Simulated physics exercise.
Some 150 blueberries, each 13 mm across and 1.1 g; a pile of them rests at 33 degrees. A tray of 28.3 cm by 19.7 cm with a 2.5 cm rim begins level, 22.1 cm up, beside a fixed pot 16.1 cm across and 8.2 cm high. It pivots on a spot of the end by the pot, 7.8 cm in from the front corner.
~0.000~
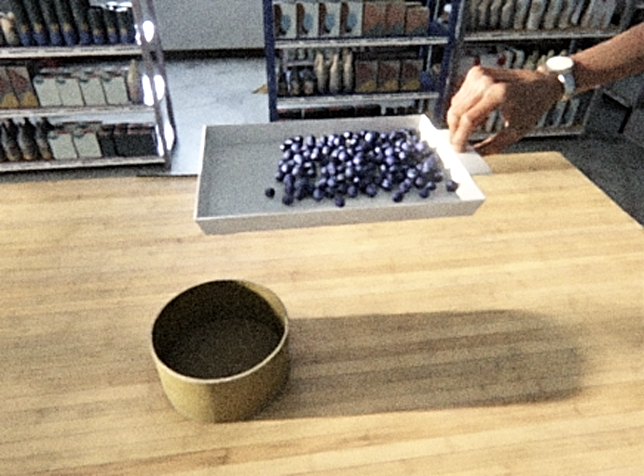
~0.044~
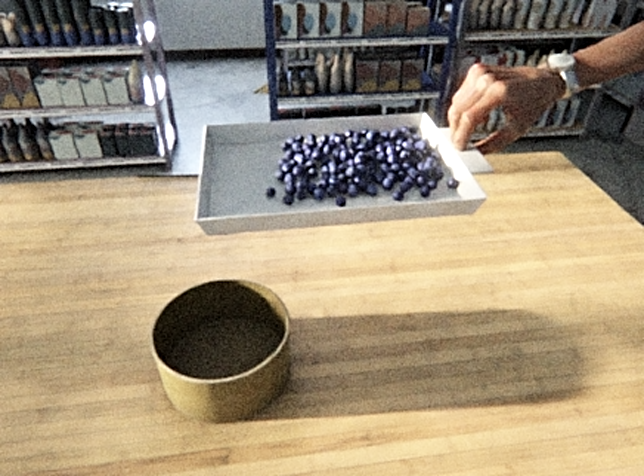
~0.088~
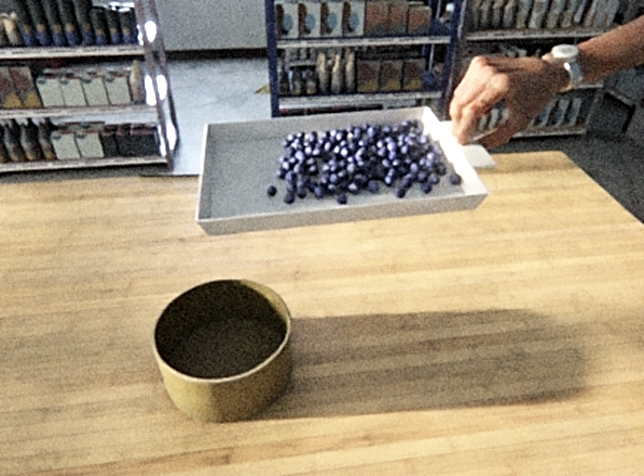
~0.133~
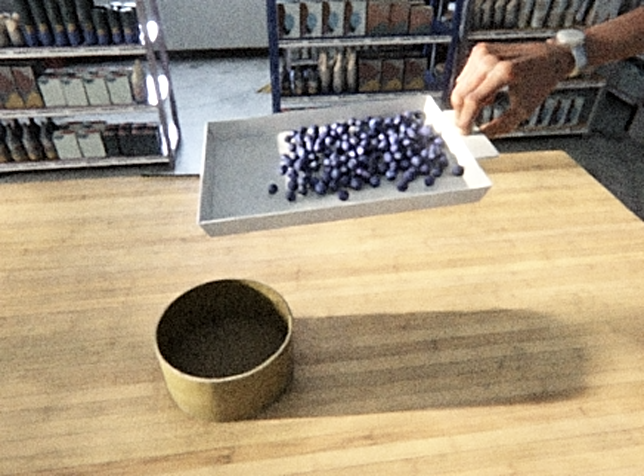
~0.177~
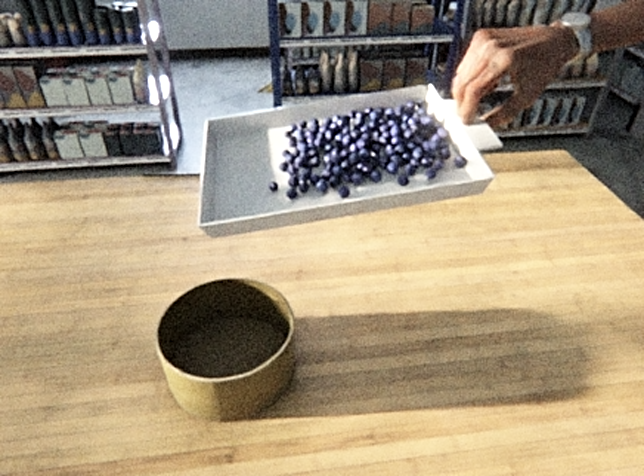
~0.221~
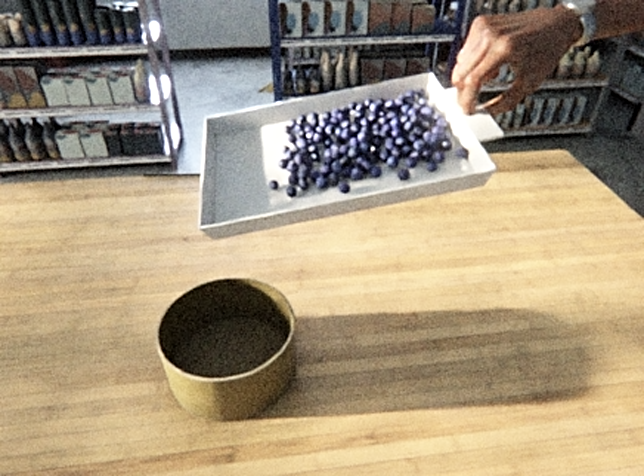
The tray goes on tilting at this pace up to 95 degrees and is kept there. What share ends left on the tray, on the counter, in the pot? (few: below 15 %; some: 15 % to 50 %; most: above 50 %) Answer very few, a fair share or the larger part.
Tray: Very few, counter: Very few, pot: The larger part.
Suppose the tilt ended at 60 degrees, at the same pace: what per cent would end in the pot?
Then about 25 per cent.
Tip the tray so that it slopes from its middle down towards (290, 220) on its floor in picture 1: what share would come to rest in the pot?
About 75 per cent.
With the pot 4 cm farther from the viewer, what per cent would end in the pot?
It would be near 70 per cent.
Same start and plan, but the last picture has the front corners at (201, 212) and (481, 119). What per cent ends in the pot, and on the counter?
Pot 5, counter 95.
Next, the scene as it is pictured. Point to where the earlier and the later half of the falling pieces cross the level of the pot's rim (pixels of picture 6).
First near (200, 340), later near (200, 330).
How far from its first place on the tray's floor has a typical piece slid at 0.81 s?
Roughly 14 cm.
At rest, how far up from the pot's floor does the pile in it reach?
Some 4.0 cm.
After 0.81 s, tilt 51 degrees; the tray holds 100 %, the pot 0 %.
After 1.20 s, tilt 77 degrees; the tray holds 75 %, the pot 15 %.
After 1.68 s, tilt 95 degrees; the tray holds 5 %, the pot 75 %.
At rest (2.5 s), tray 0 %, counter 5 %, pot 95 %.
